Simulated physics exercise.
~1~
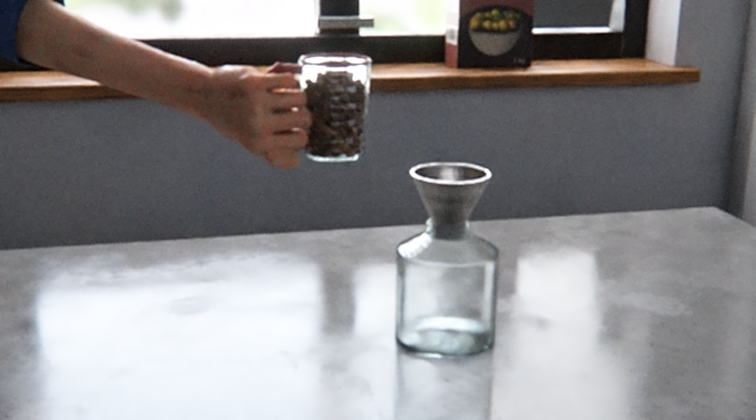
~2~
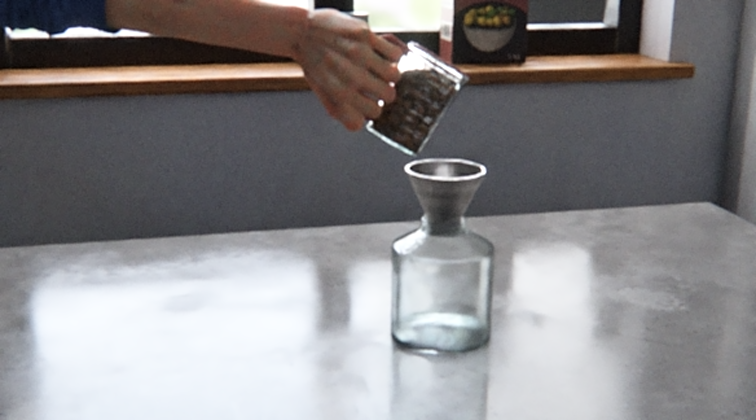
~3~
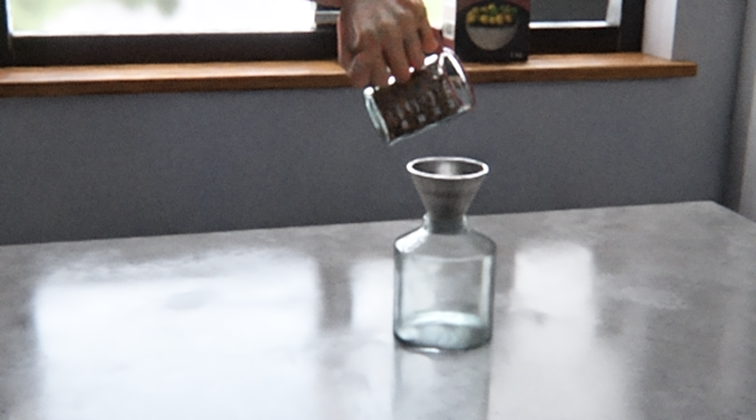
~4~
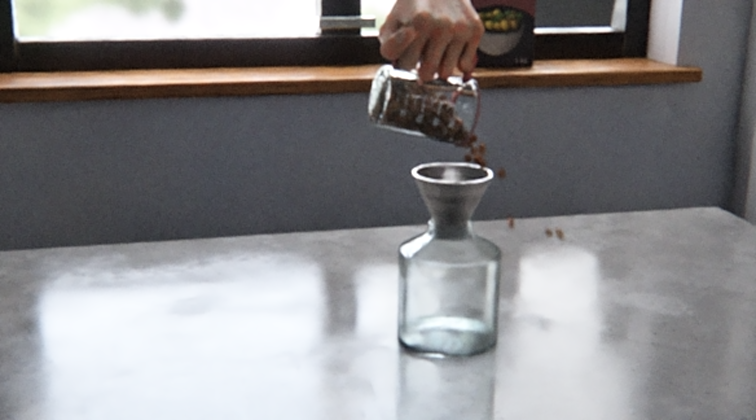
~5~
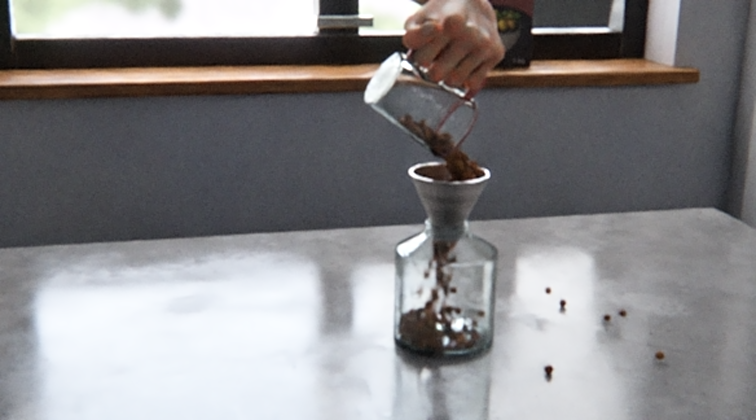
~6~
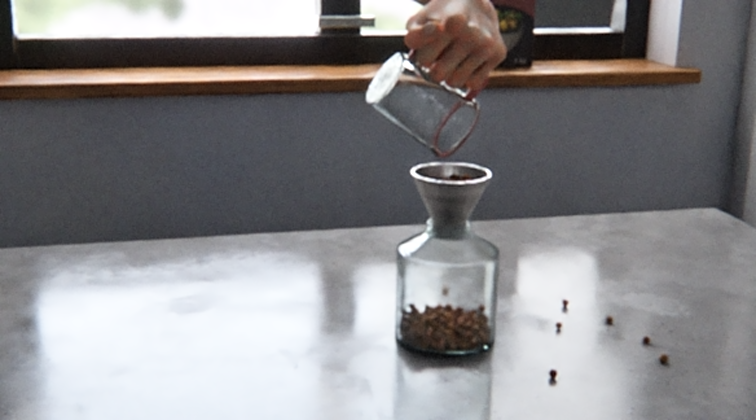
The footage shows a hand moving a clear glass cup of small brown pieces rightward over a funnel in a glass jar and tipping it, scattering a few pieces on the grey table, until the cup is empty and most pieces lie in the jar, with some in the funnel.
